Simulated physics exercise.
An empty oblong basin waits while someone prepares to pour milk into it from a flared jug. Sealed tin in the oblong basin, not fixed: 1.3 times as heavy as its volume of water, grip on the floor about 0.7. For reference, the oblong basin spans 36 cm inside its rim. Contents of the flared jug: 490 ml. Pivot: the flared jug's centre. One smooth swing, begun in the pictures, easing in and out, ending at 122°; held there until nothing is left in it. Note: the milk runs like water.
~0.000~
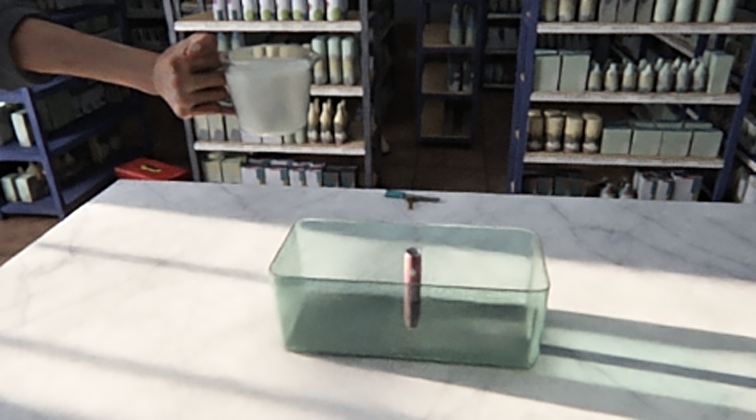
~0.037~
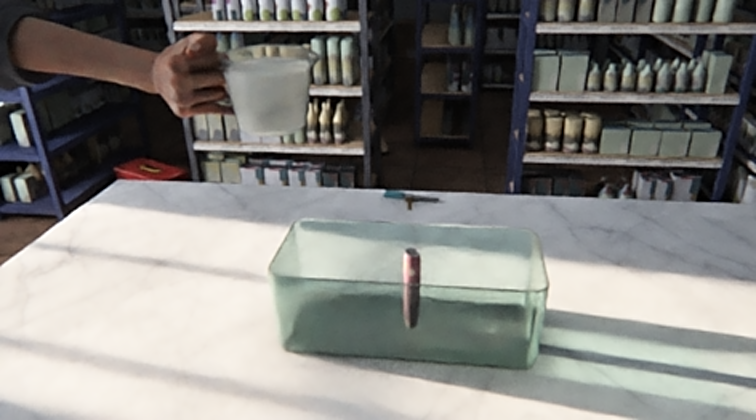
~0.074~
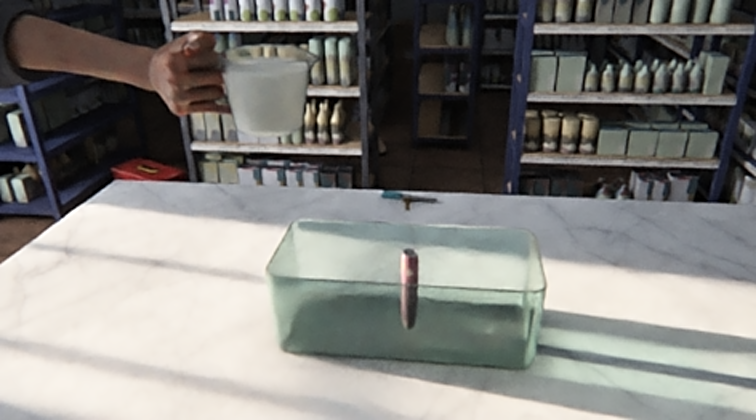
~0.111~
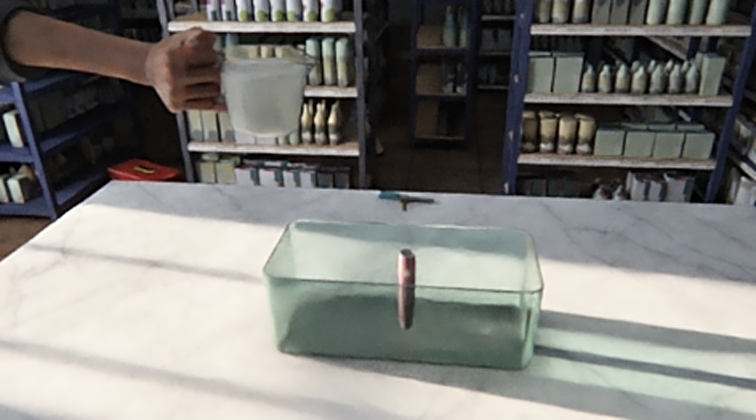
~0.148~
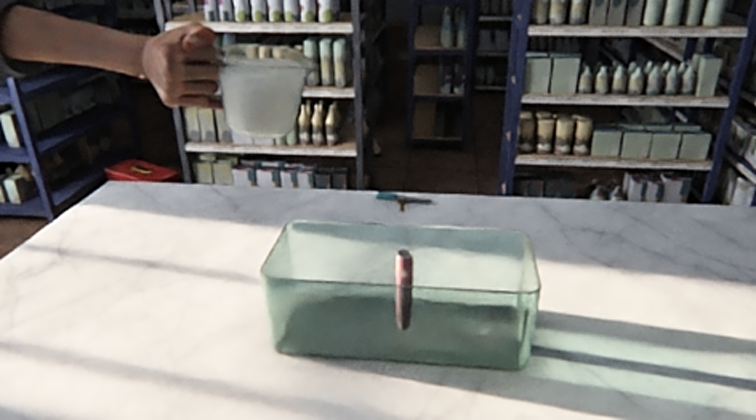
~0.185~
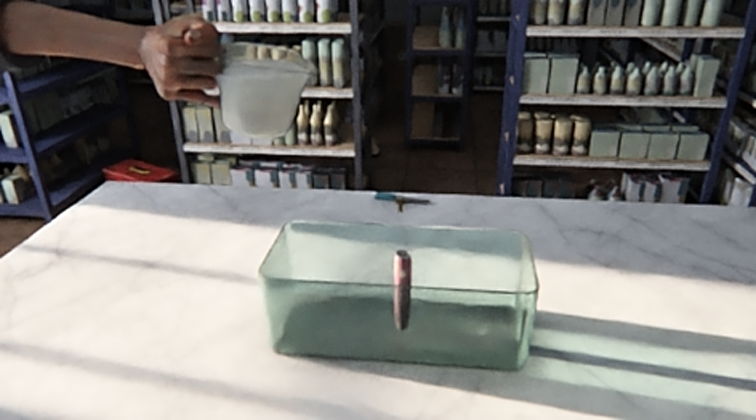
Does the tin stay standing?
Odds are it is tipped over.
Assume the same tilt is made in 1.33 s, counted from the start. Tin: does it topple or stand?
It tumbles over, then.
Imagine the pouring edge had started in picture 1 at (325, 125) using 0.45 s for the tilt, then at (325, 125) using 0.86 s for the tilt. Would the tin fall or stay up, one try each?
Trial 1 - tin stays standing; trial 2 - tin stays standing.
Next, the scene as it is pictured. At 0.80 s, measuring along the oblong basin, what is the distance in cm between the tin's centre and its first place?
Around 2 centimetres.
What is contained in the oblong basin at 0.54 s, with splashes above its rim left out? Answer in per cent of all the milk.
The basin holds roughly 7 in a hundred parts at that moment.
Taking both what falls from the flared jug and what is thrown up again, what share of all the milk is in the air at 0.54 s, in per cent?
It comes to about 40 percent.
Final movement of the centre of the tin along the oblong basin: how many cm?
It finishes around 8.5 cm from where it began.
After 0.54 s the tilt is 84° and 53 per cent is still to pour; the tin stands where it began.
After 0.80 s the tilt is 120° and 2 per cent is still to pour; the tin leans 10°.
After 1.07 s the tilt is 122° and 0 per cent is still to pour; the tin lies on its side.
After 1.36 s the tilt is 122° and 0 per cent is still to pour; the tin lies on its side.
In the end the tin lies on its side.
